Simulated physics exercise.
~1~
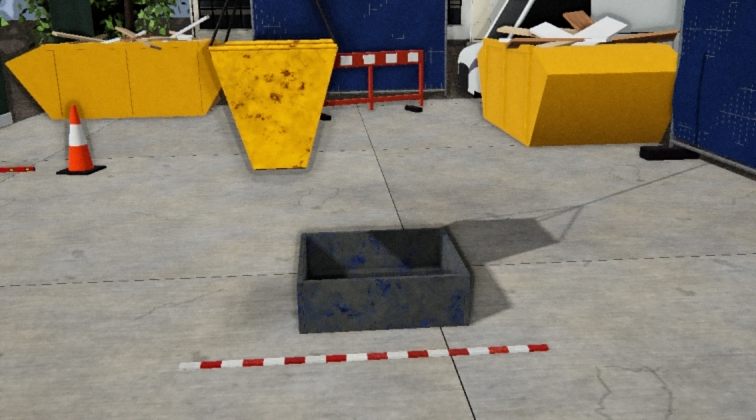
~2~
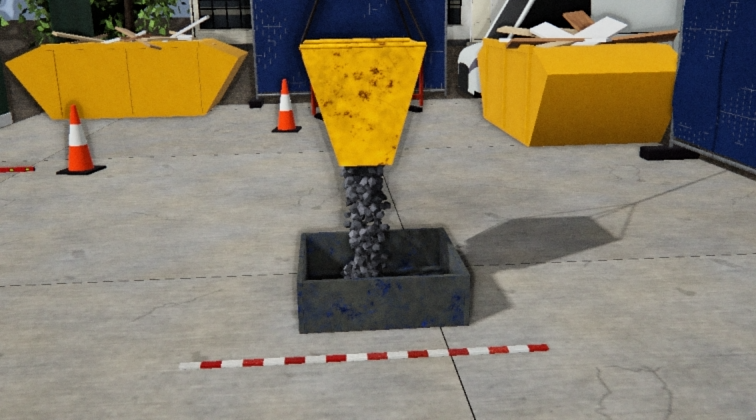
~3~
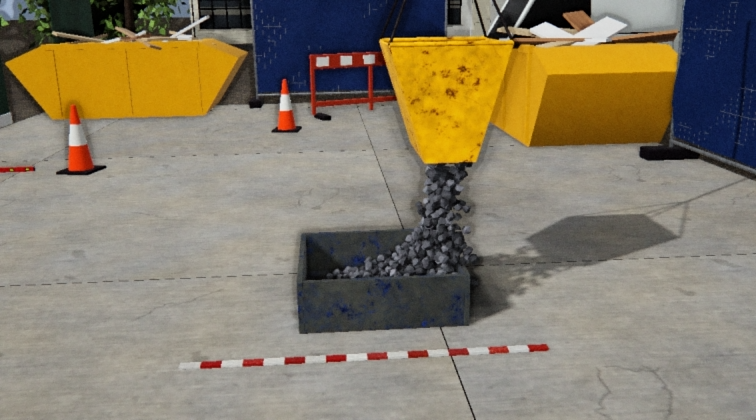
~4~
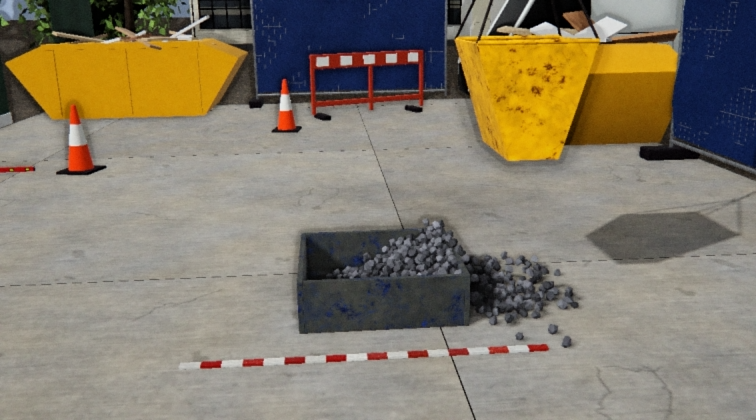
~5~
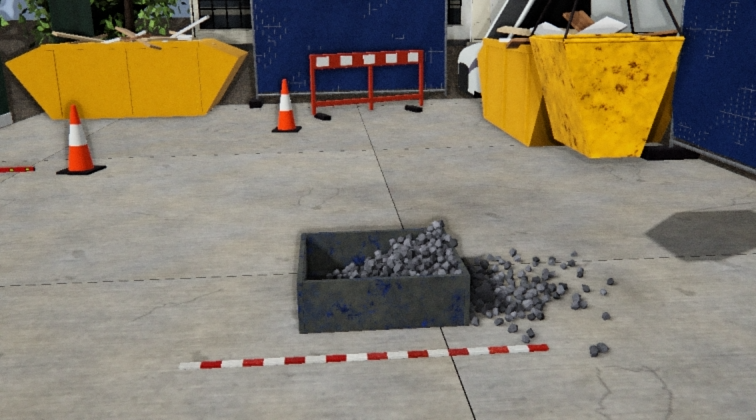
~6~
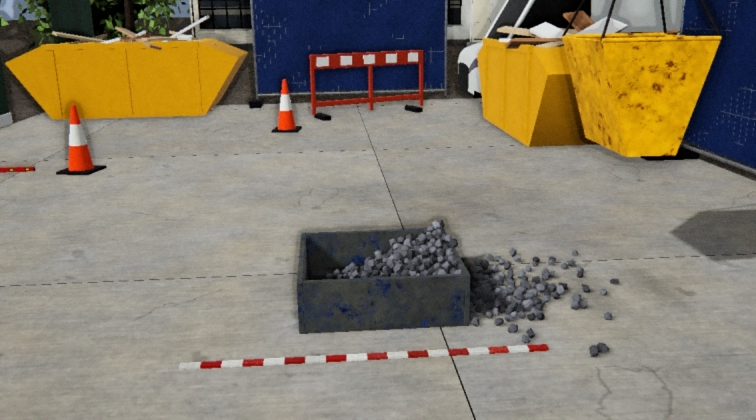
A yellow, rust-marked skip hangs above a concrete yard, seen from the front and slightly above, and travels steadily to the right. Below it sits an open dark grey bin with blue flecks, behind a red and white striped staff, with yellow skips of scrap, orange cones and blue panels at the back. As it passes over the bin, grey stones pour from its bottom, piling towards the bin's right side. The last ones spill over the right edge and scatter on the ground. The emptied skip carries on right, leaving most stones heaped in the bin and a smaller share beside it.
